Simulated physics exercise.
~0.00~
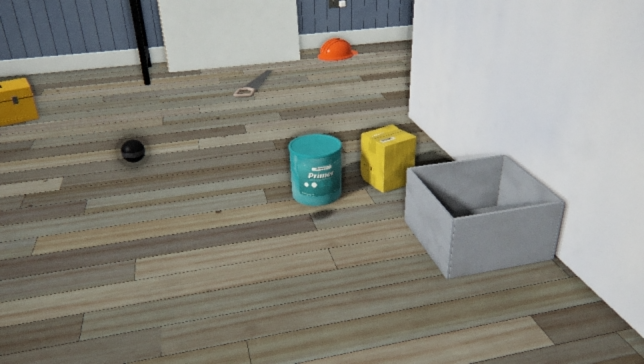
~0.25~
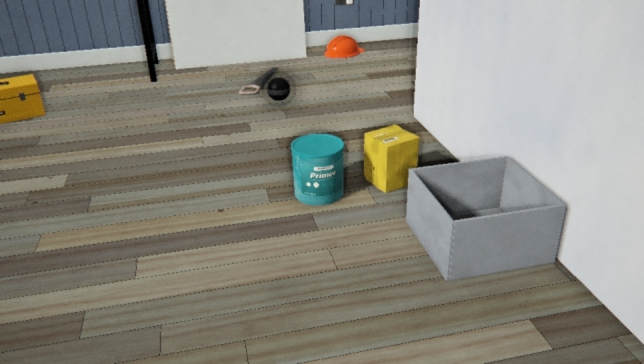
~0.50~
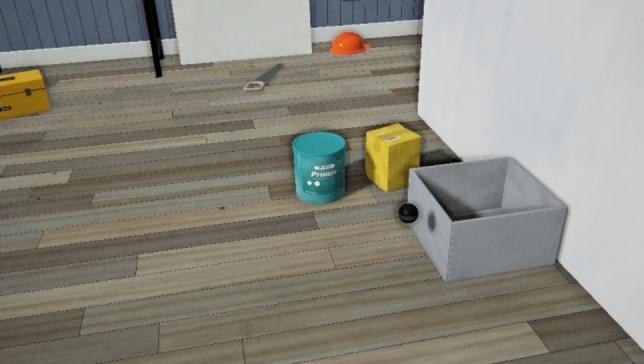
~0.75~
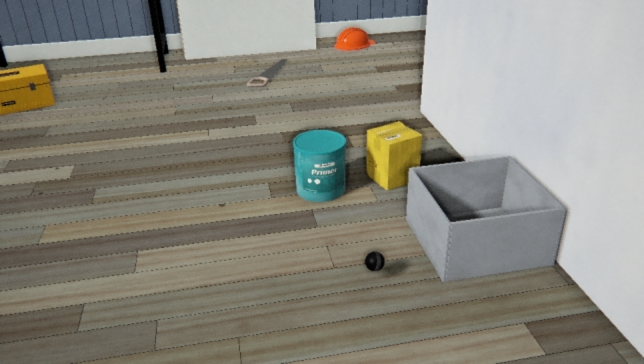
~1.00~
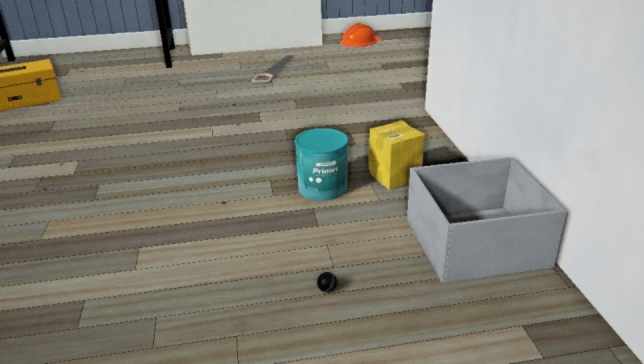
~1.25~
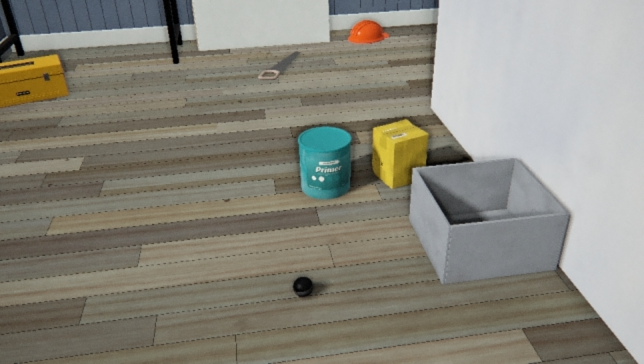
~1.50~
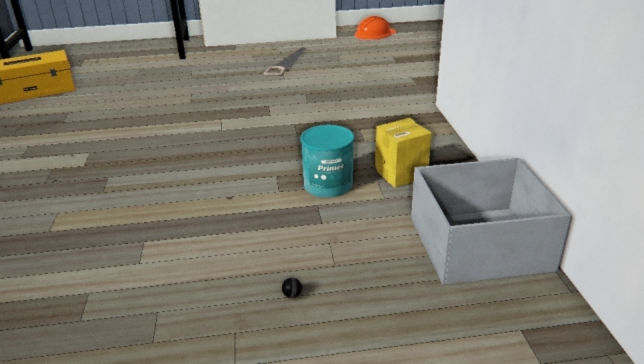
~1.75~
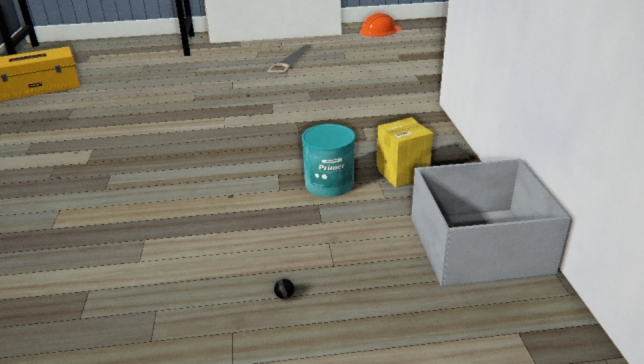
A black ball flew rightward across a wood-floored room, past a turquoise pail and a yellow parcel, and came down against the side of a gray box, then rolled back left and settled on the floor outside it, the other things unmoved.
